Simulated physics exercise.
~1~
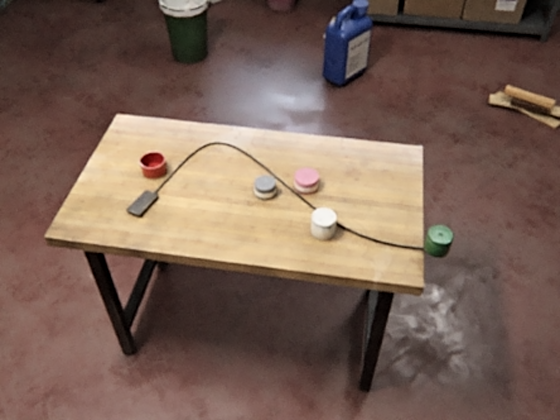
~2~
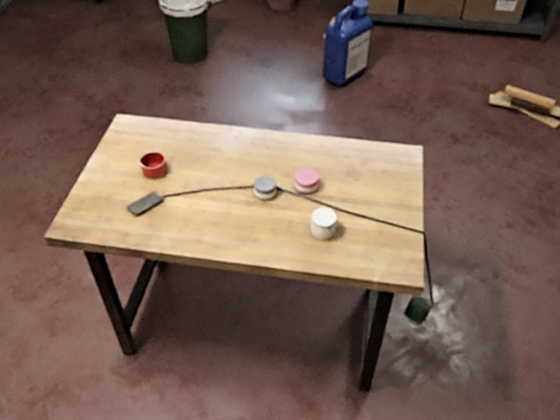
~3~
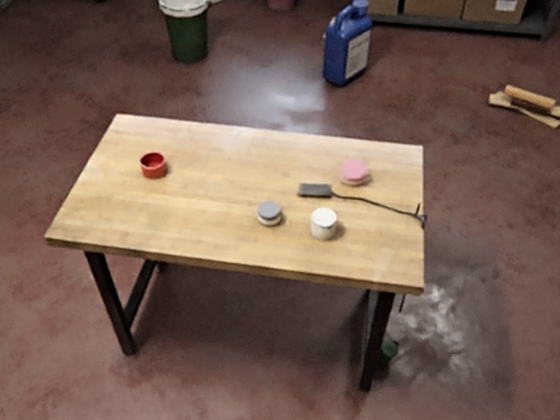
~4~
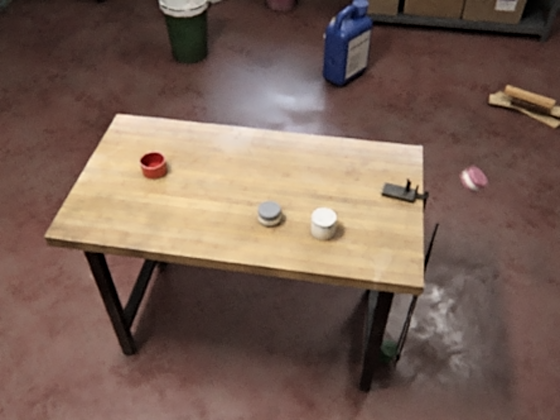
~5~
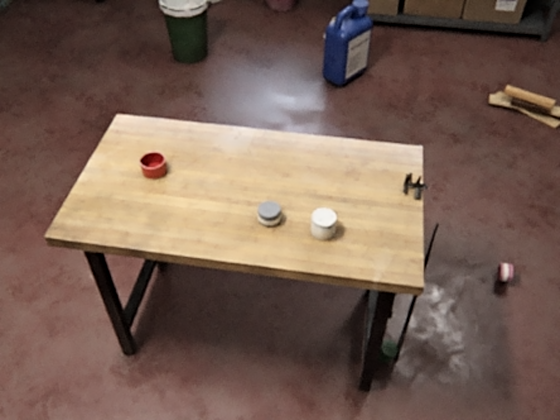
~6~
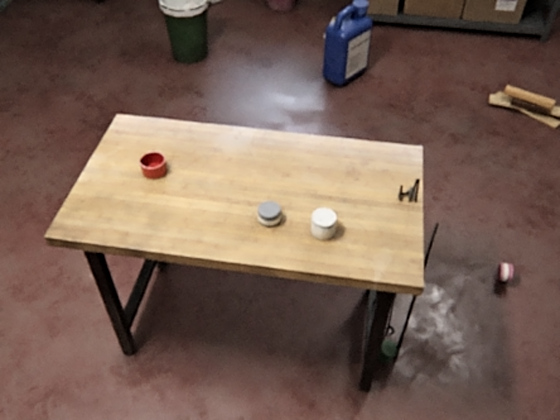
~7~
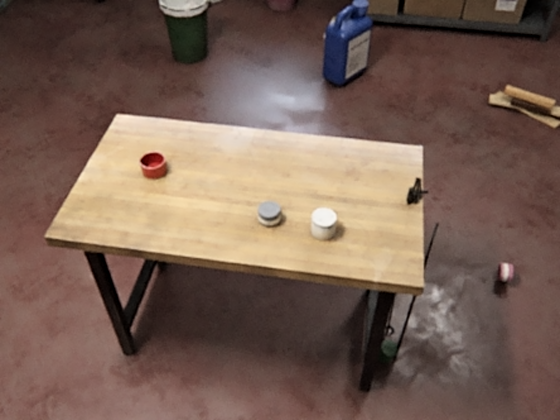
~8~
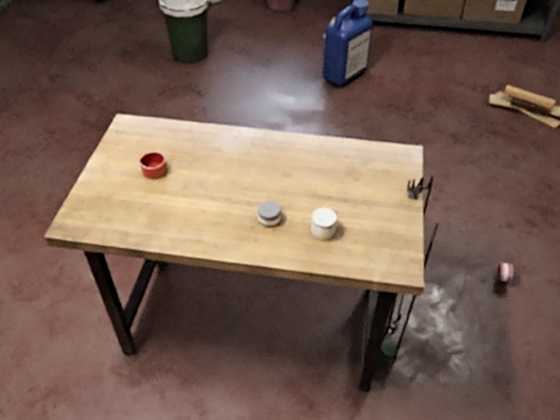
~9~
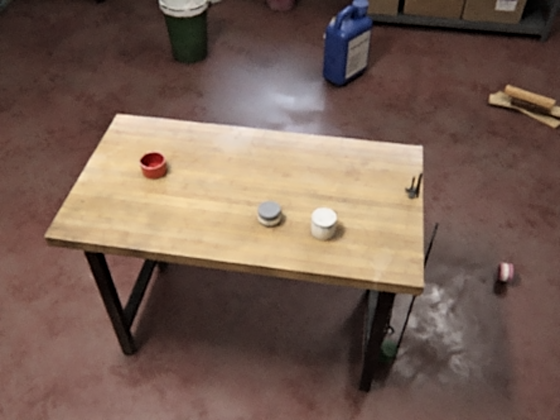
A table holds canisters as a falling green speaker drags a phone and knocks off the pink canister.
